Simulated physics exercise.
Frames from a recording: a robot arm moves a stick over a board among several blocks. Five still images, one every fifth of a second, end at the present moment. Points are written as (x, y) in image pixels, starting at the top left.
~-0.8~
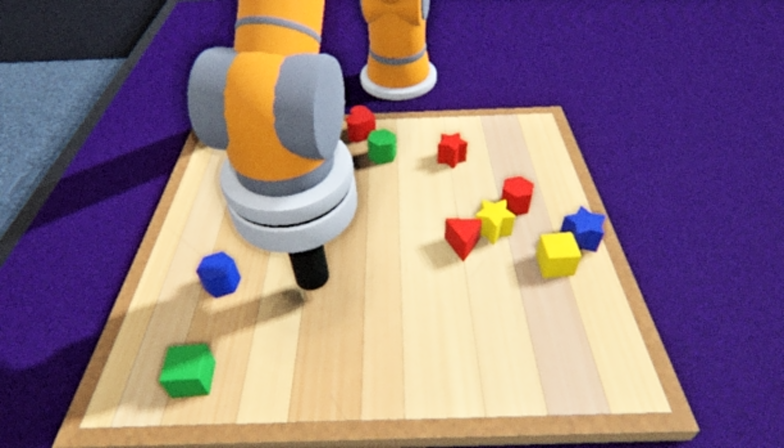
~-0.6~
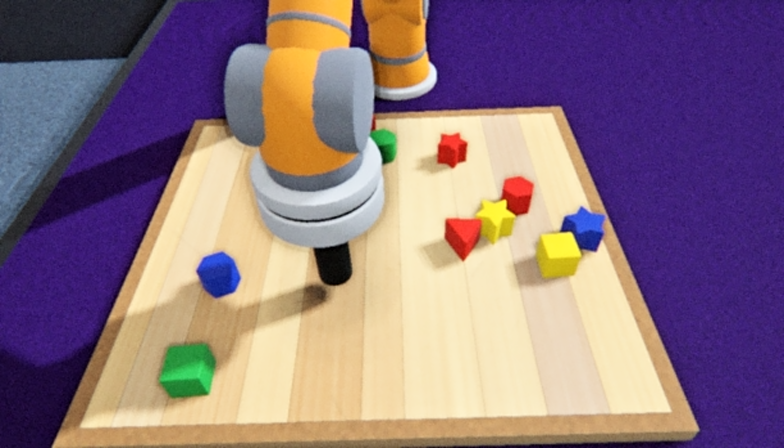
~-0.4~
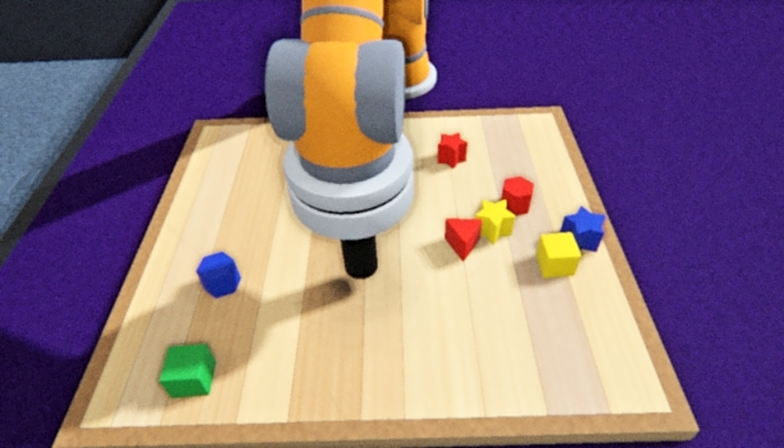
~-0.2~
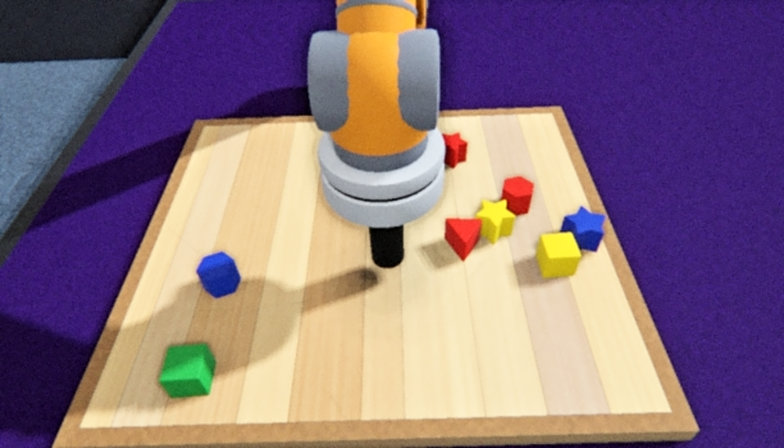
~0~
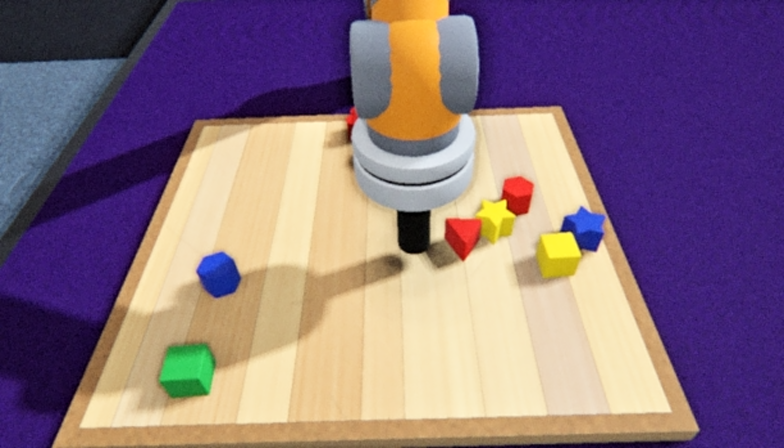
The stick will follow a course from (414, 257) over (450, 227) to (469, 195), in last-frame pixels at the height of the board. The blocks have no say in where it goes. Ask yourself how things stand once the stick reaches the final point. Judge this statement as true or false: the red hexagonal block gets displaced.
False
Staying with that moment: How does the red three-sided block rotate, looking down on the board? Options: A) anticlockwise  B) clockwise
Answer: B.
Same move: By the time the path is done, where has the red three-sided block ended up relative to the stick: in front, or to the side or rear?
I think it loses its spot in front.
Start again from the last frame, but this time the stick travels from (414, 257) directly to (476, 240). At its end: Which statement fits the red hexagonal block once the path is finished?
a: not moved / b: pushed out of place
The one that fits is b, pushed out of place.
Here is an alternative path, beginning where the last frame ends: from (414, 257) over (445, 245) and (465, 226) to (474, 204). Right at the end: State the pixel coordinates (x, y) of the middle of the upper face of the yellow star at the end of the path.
Its top middle is near (513, 205).
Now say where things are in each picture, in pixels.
The first frame shows stick's lower end (312, 278); red three-sided block (464, 226); yellow star (495, 211); red hexagonal block (519, 186).
The second frame shows stick (336, 273); blocks still.
The third frame shows stick (361, 267); blocks still.
The fourth frame shows stick (388, 257); blocks still.
The fifth frame shows stick (414, 243); red three-sided block (464, 226); yellow star (495, 211); red hexagonal block (519, 186).
What follows on the original path. One third of the way, stick (439, 223); red three-sided block (468, 224), turned 25° clockwise.
Two thirds of the way, stick (460, 202); red three-sided block (473, 220), turned 60° clockwise; yellow star (501, 210).
At the end, stick (470, 180); red three-sided block (473, 220), turned 60° clockwise; yellow star (501, 210); red hexagonal block still.
